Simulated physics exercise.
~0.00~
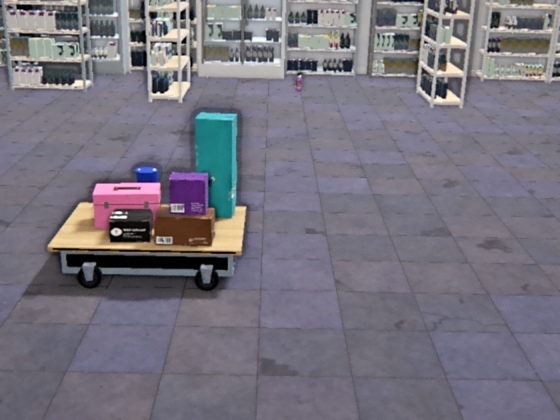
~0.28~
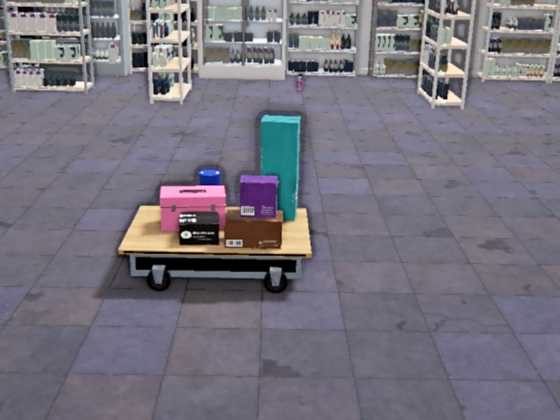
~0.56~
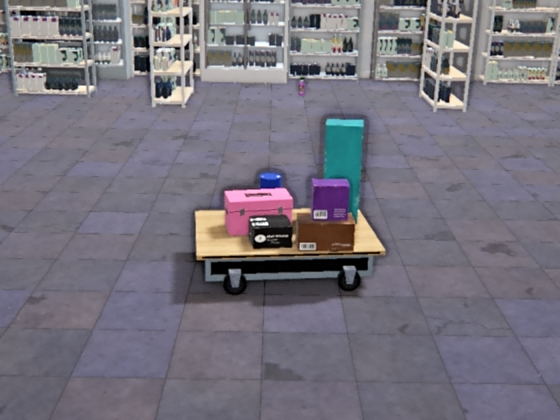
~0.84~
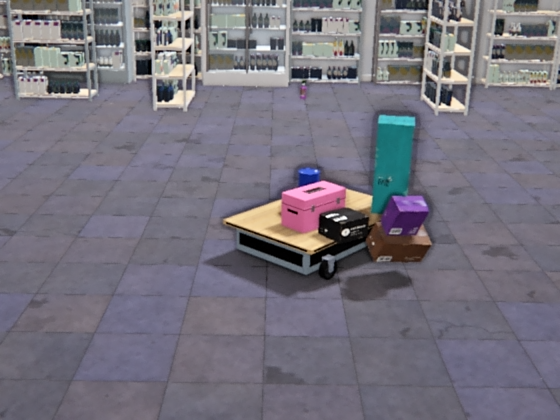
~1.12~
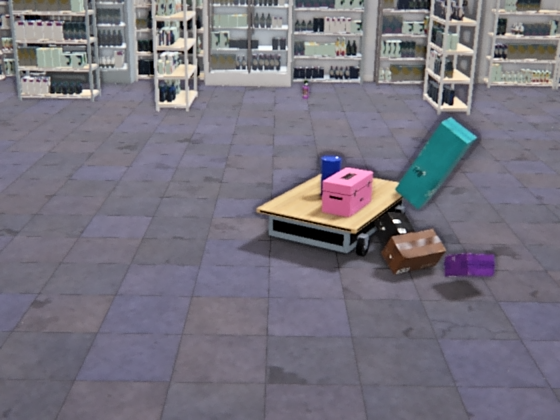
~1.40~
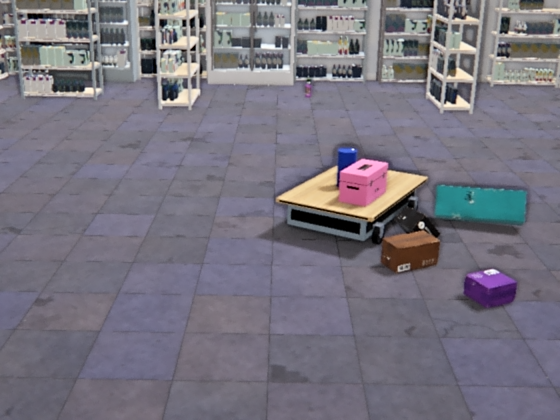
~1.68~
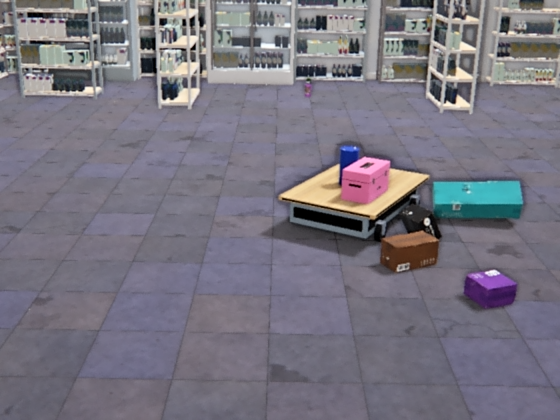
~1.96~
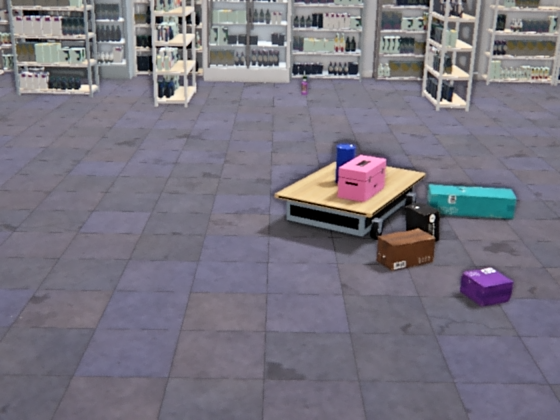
At first, a flat wheeled cart carrying a tall turquoise box, a pink toolbox, a blue canister and purple, black and brown boxes rolls to the right across a tiled floor, with stocked shelves behind. It then swings sharply away from the viewer, and the purple and brown boxes slide off the near right corner. The black box follows, while the turquoise box tips over the edge and lands on its side. The purple box tumbles farthest, toward the lower right. Finally the cart stands still, the pink toolbox and blue canister still upright on its deck, with four boxes on the floor.
